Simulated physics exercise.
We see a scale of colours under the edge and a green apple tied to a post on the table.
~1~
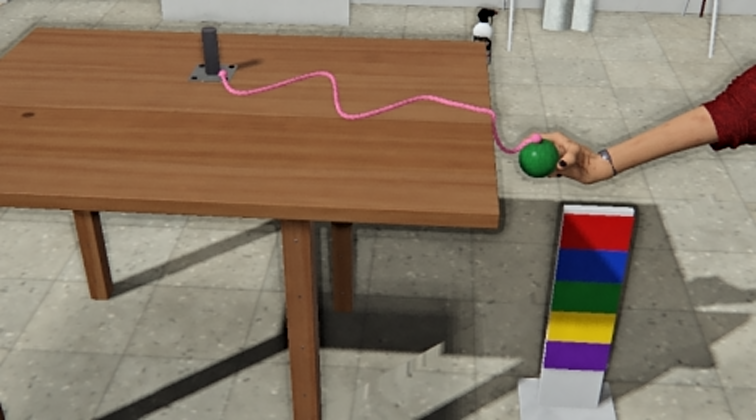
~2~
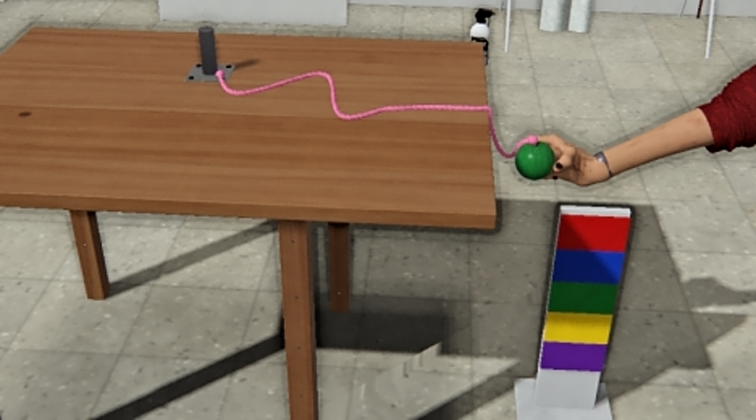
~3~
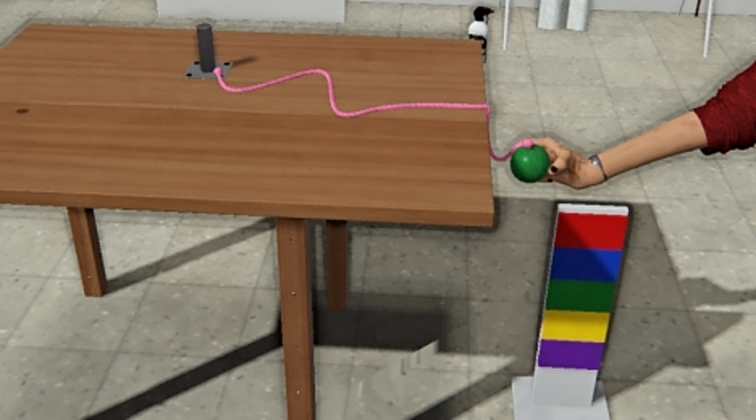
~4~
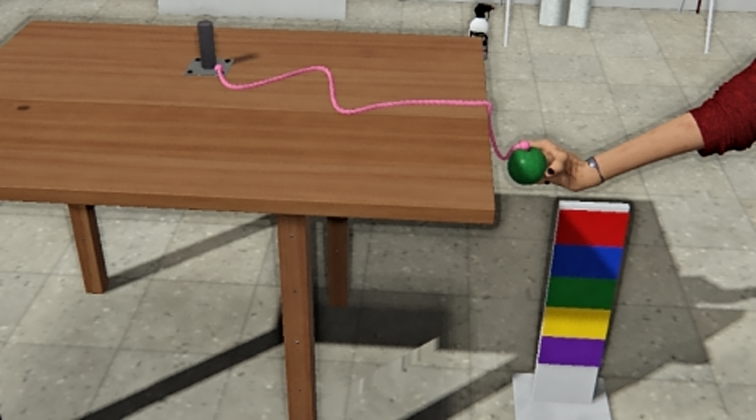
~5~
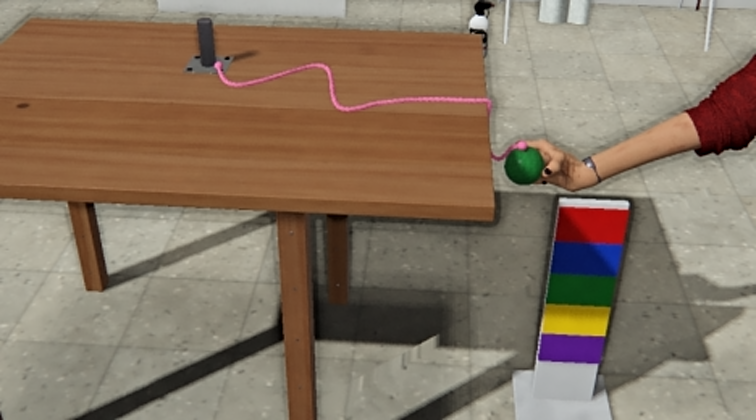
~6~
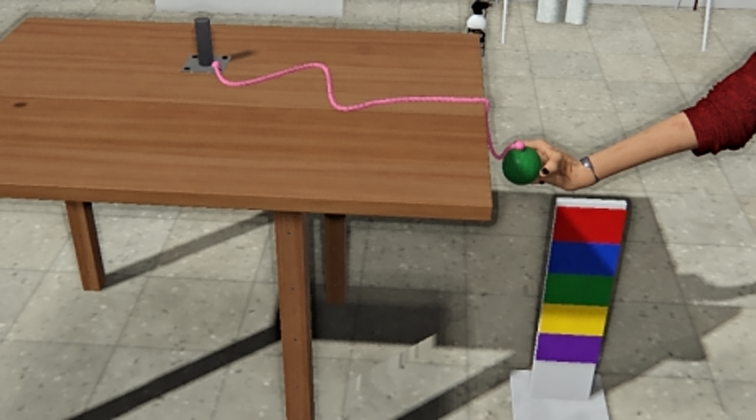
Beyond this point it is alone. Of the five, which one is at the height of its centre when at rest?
At rest, its centre is at the height of yellow.
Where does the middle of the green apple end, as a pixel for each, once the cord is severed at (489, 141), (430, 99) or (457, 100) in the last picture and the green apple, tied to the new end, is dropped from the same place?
Try by try, the places come out as (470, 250), (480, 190) and (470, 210).
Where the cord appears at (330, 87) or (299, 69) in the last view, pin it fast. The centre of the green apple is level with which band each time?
In order: Blue; green.
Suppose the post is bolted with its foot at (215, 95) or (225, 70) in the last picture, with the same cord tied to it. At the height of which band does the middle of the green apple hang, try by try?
Trial 1 - purple; trial 2 - purple.
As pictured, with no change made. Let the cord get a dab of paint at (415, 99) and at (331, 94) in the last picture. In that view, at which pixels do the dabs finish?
The first lands at (479, 145), while the second lands at (436, 83).
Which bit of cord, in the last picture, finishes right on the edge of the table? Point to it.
About (356, 108).
Early on, apple near (450, 293); level with yellow.
Midway, apple near (474, 283); level with yellow.
Finally, apple near (464, 287); level with yellow. Its middle rests at the yellow band.
